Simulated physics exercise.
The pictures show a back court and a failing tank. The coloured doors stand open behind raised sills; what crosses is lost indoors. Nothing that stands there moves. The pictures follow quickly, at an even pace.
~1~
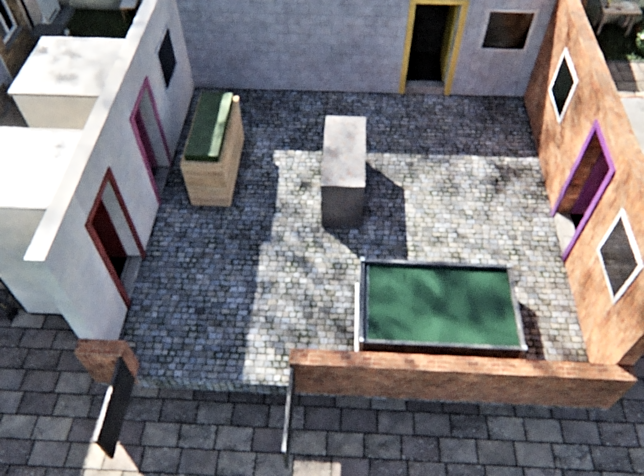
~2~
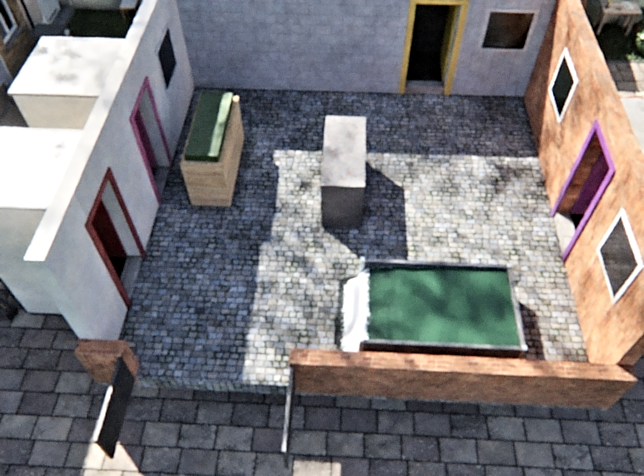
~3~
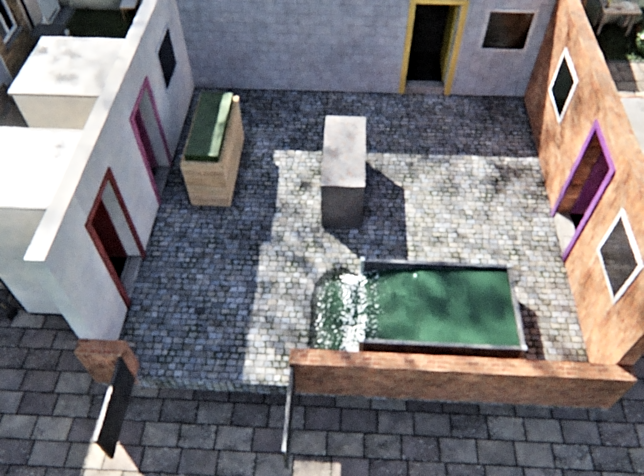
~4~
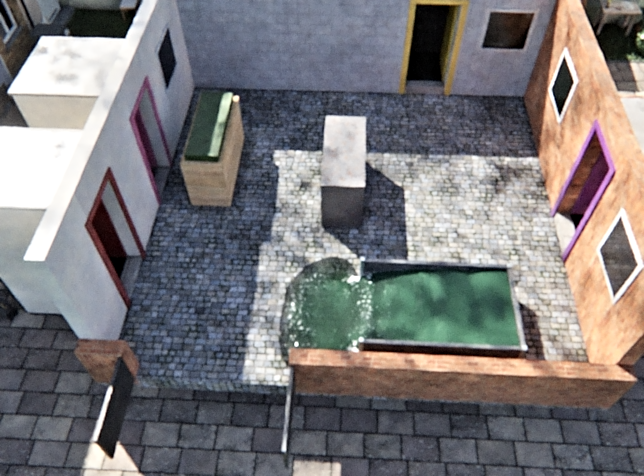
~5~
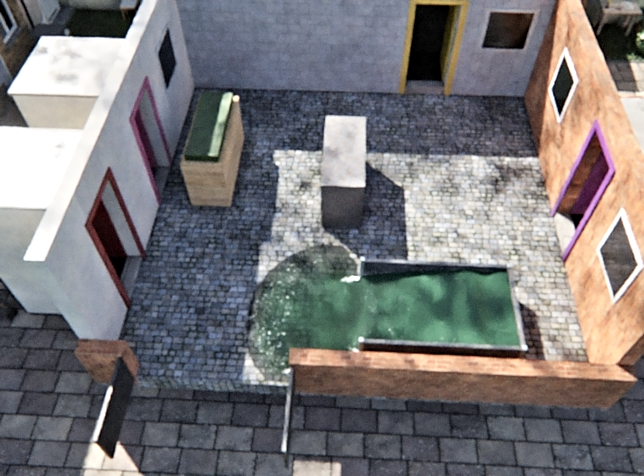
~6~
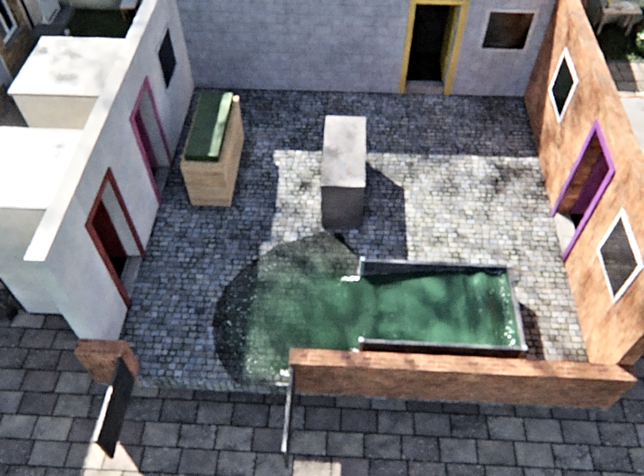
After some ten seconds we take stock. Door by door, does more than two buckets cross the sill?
In the end: The yellow door stays under that; the red door takes more than that; the pink door takes more than that; the purple door stays under that.
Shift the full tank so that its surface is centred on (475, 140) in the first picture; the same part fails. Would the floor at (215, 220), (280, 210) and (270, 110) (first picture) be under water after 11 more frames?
In turn: Clear, not flooded, wet.
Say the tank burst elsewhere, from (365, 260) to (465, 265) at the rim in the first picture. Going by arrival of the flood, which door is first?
It is the one in yellow.
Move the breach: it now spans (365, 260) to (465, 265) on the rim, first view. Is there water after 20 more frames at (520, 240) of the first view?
Verdict: Clear.
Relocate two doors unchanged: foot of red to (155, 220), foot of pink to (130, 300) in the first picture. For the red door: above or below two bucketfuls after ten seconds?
My reading: The red door takes more.
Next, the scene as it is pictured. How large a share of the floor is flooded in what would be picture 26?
Some 35 per cent.
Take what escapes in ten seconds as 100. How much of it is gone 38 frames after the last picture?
Some 75 per cent.
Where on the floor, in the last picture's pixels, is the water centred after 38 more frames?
At about (253, 241).
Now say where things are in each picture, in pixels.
In the first picture, the water tank at (438, 304) is whole and still.
In the second picture, the front is at a hidden place, out from the gap at (362, 313).
In the third picture, water pours out at (362, 315) and has run to a hidden place.
In the fourth picture, the front is at a hidden place, out from the gap at (362, 315).
In the fifth picture, the front is at (253, 344), out from the gap at (362, 316).
In the sixth picture, the front is at (218, 329), out from the gap at (362, 316).
A moment on, water covers 25 % of the floor; the yellow door not reached, the red door wet at the sill, nothing in, the pink door not reached, the purple door not reached.
Next, water covers 30 % of the floor; the yellow door not reached, the red door over two buckets in, the pink door not reached, the purple door not reached.
Then, water covers 35 % of the floor; the yellow door not reached, the red door far over two buckets in, the pink door under two buckets in, the purple door not reached.
Later, water covers 45 % of the floor; the yellow door not reached, the red door far over two buckets in, the pink door over two buckets in, the purple door not reached.
In the end, water covers 65 % of the floor; the yellow door wet at the sill, nothing in, the red door far over two buckets in, the pink door over two buckets in, the purple door not reached.
